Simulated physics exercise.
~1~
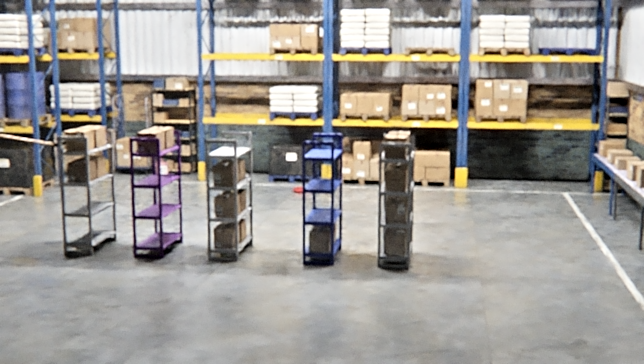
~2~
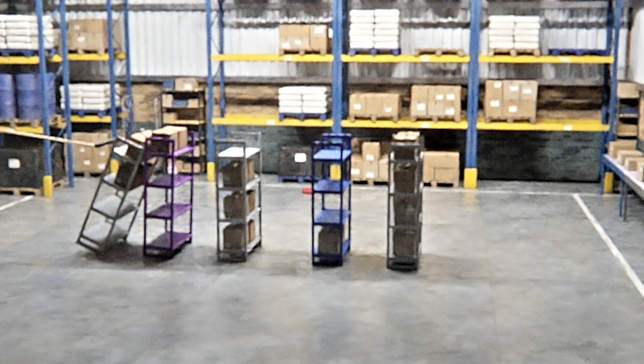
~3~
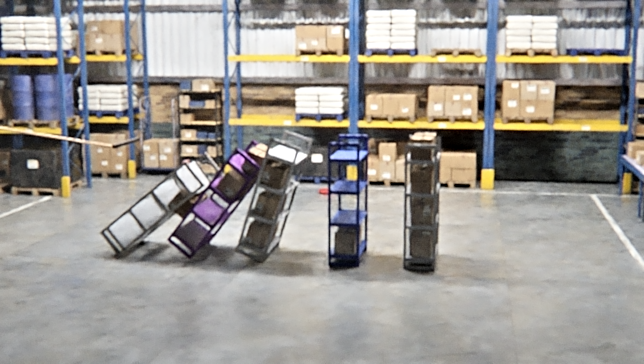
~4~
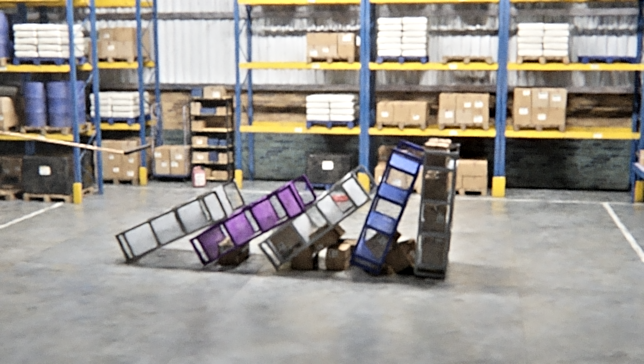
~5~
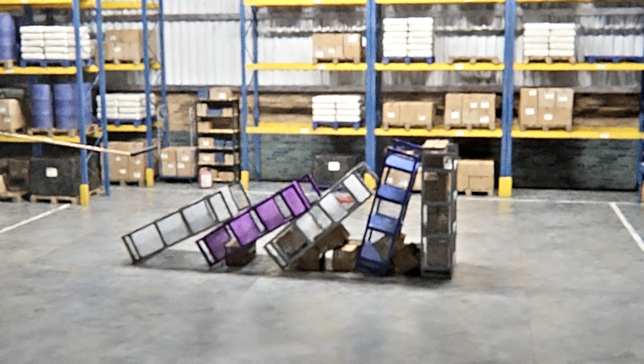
Five warehouse racks toppling rightward like dominoes, cartons spilling, the blue one left leaning against the last, which stays upright.
